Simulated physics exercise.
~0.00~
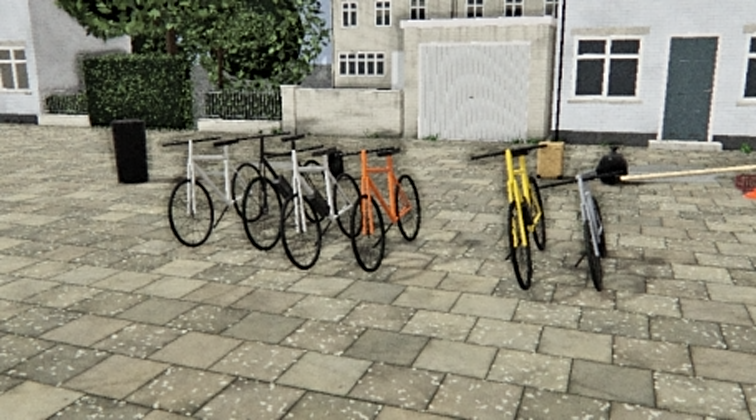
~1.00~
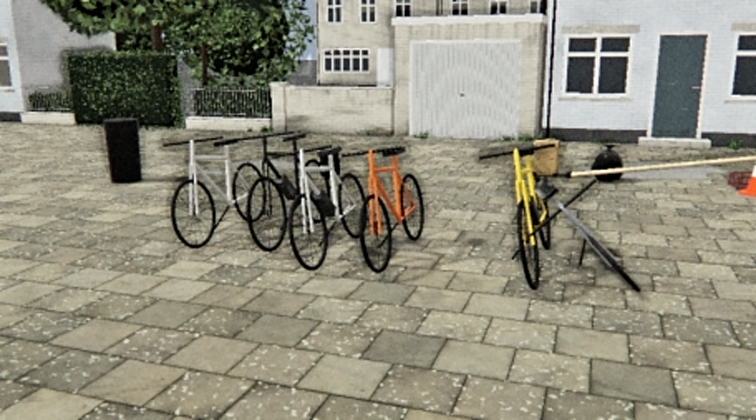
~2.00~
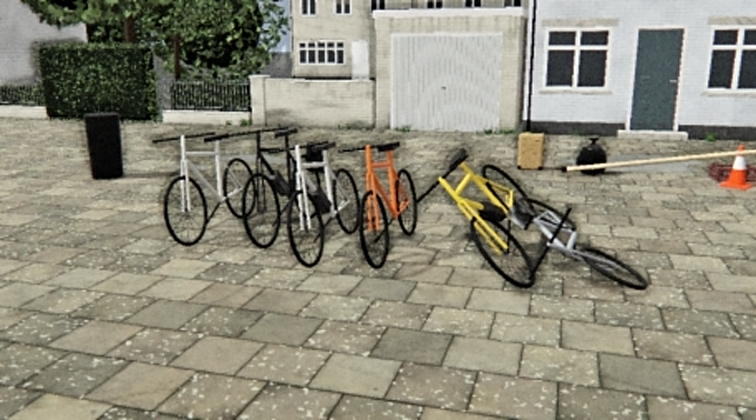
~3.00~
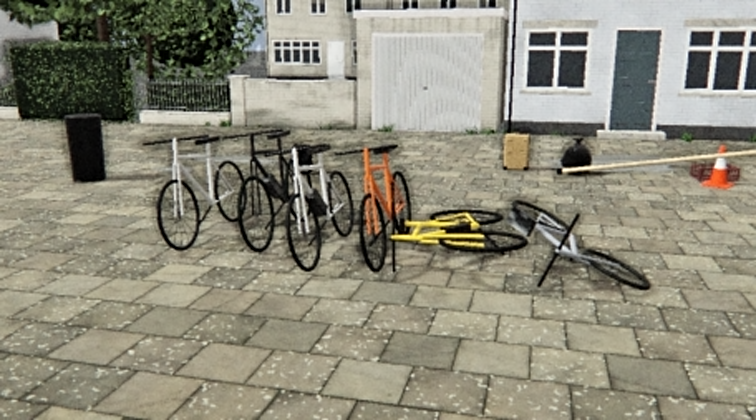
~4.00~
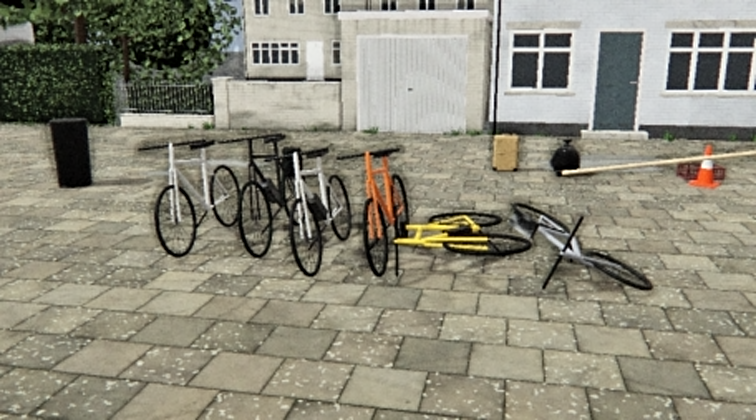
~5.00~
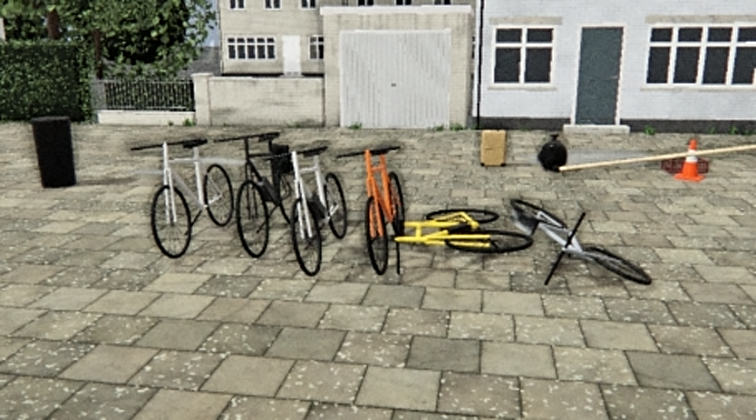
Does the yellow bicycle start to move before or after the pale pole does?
The yellow bicycle starts to move after the pole. The pole is already pushing left while the yellow bicycle still stands in its place, and only later does the yellow one tip over.
